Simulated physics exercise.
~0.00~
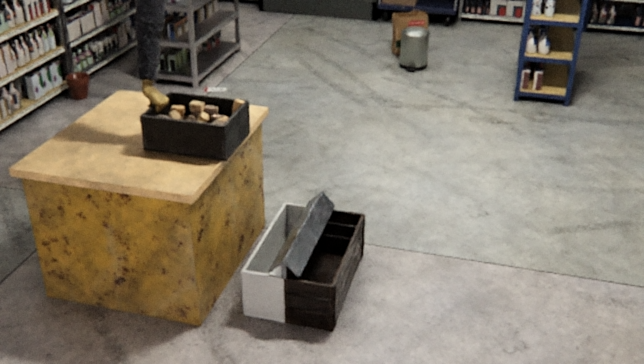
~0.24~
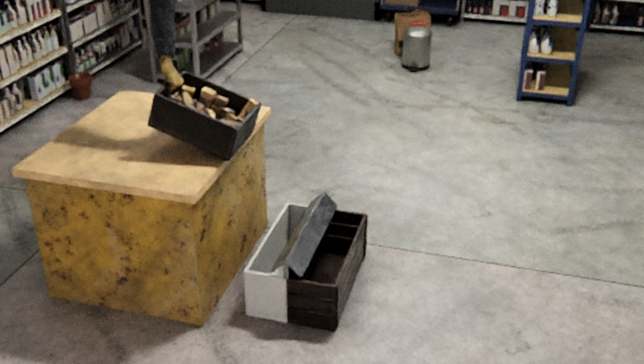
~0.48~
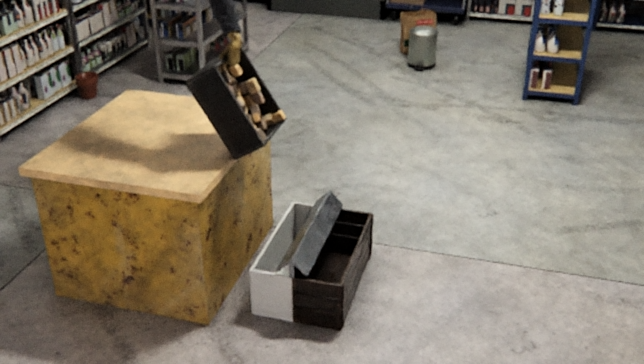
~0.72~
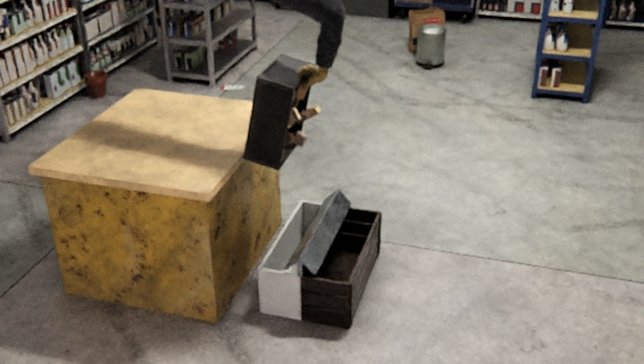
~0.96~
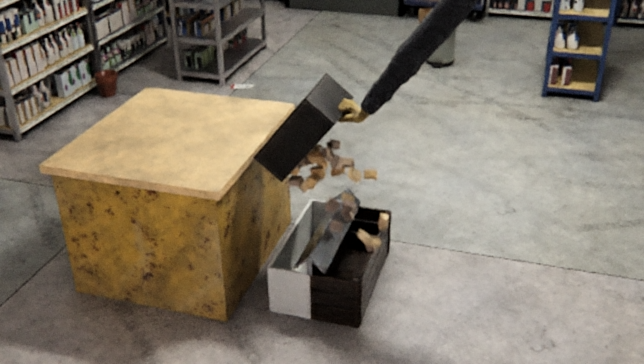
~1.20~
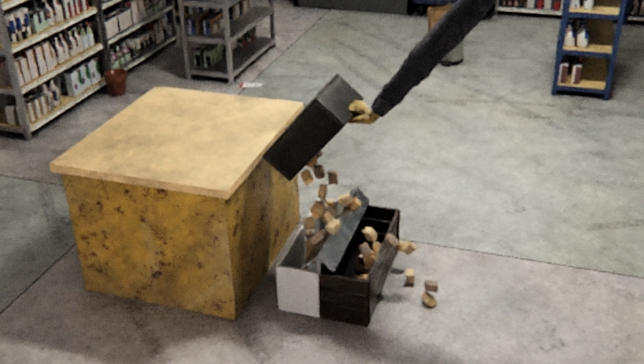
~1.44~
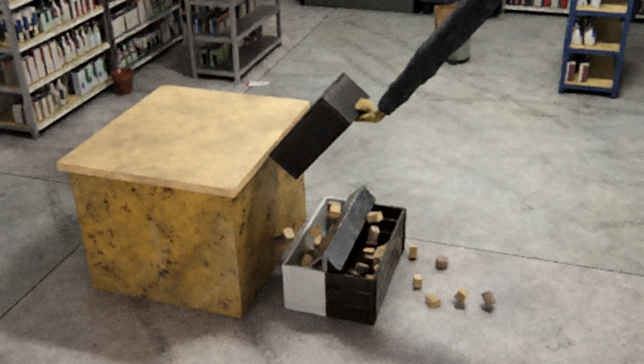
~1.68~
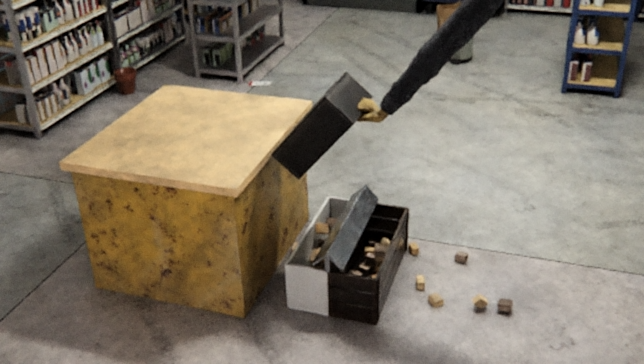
A gloved hand tips a black tote, spilling wooden blocks into two troughs and onto the floor.
